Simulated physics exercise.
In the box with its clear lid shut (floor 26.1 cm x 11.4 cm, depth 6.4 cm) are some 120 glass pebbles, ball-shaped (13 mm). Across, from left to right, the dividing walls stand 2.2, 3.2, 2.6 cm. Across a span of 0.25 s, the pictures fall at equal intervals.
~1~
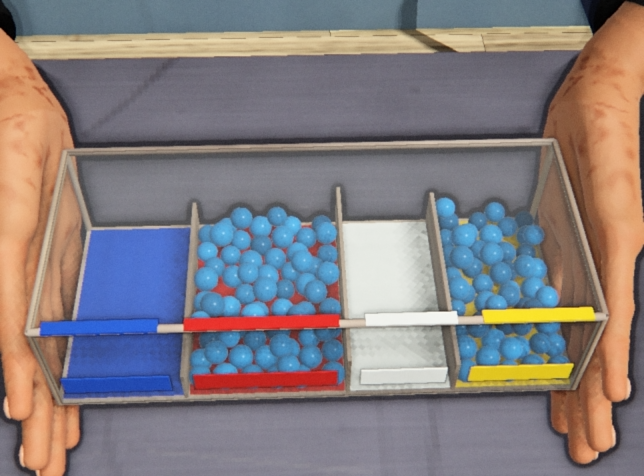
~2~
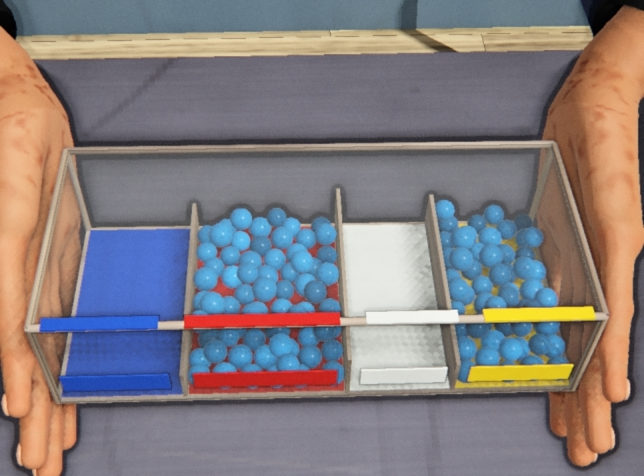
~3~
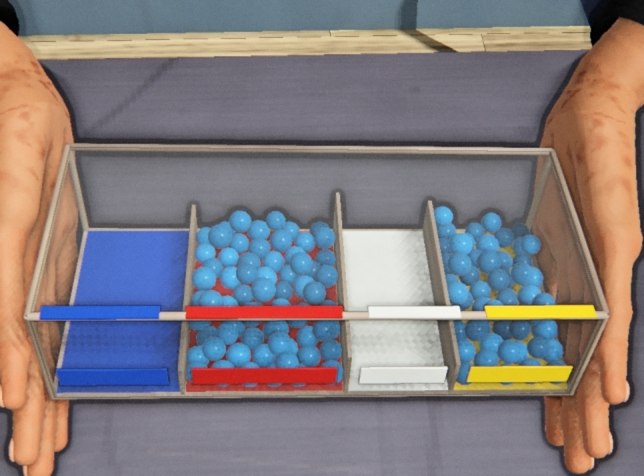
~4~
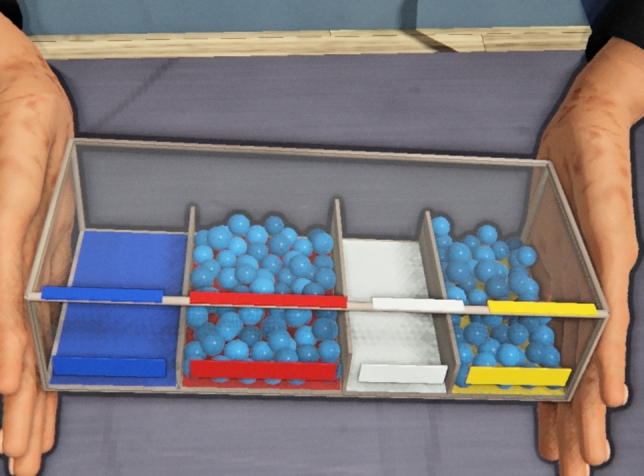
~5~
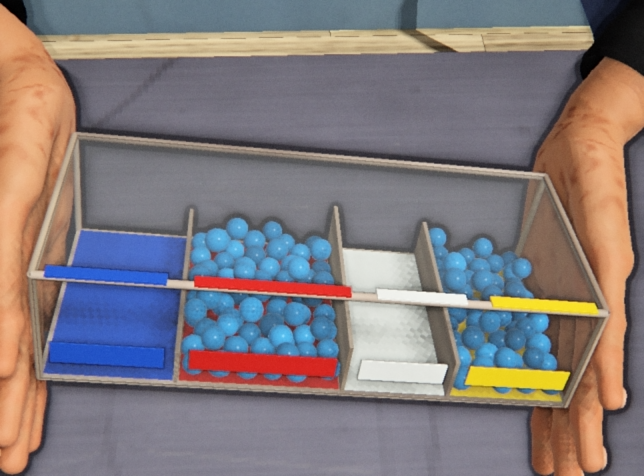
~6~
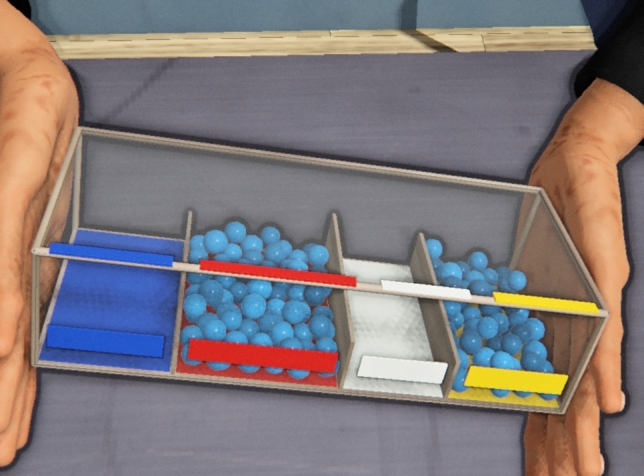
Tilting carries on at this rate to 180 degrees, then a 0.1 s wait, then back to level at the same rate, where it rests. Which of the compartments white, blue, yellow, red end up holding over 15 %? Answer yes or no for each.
White compartment - yes; blue compartment - no; yellow compartment - yes; red compartment - no.
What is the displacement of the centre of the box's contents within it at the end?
About 4.5 centimetres.
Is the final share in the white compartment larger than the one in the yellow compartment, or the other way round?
Larger share at rest: In the yellow compartment.
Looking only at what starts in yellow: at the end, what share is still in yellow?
Roughly 100 percent.
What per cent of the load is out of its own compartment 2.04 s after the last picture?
Roughly 40 %.
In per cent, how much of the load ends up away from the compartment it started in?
Around 50 per cent ends up outside its starting compartment.
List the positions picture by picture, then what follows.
Box at (320, 332); tilt 0 degrees; yellow 45 %, red 55 %, in the first frame.
Box at (320, 330); tilt 1 degrees, in the second frame.
Box at (322, 324); tilt 4 degrees; low side back right, in the third frame.
Box at (325, 315); tilt 10 degrees; low side back right, in the fourth frame.
Box at (329, 306); tilt 15 degrees; low side back right, in the fifth frame.
Box at (333, 295); tilt 20 degrees; low side back right; yellow 45 %, red 55 %, in the sixth frame.
Then, 1.11 s after the last picture, tilt 135 degrees; white 20 %, yellow 60 %, red 25 %; middle of all pieces near (331, 412).
Then, 2.04 s after the last picture, tilt 151 degrees; white 30 %, yellow 50 %, red 20 %; middle of all pieces near (344, 394).
Then, 2.89 s after the last picture, tilt 62 degrees; white 25 %, yellow 65 %, red 10 %; middle of all pieces near (415, 331).
Then, 3.70 s after the last picture, tilt 0 degrees; white 30 %, yellow 60 %, red 10 %; middle of all pieces near (449, 250).
In the end, white 30 %, blue 0 %, yellow 60 %, red 10 %.
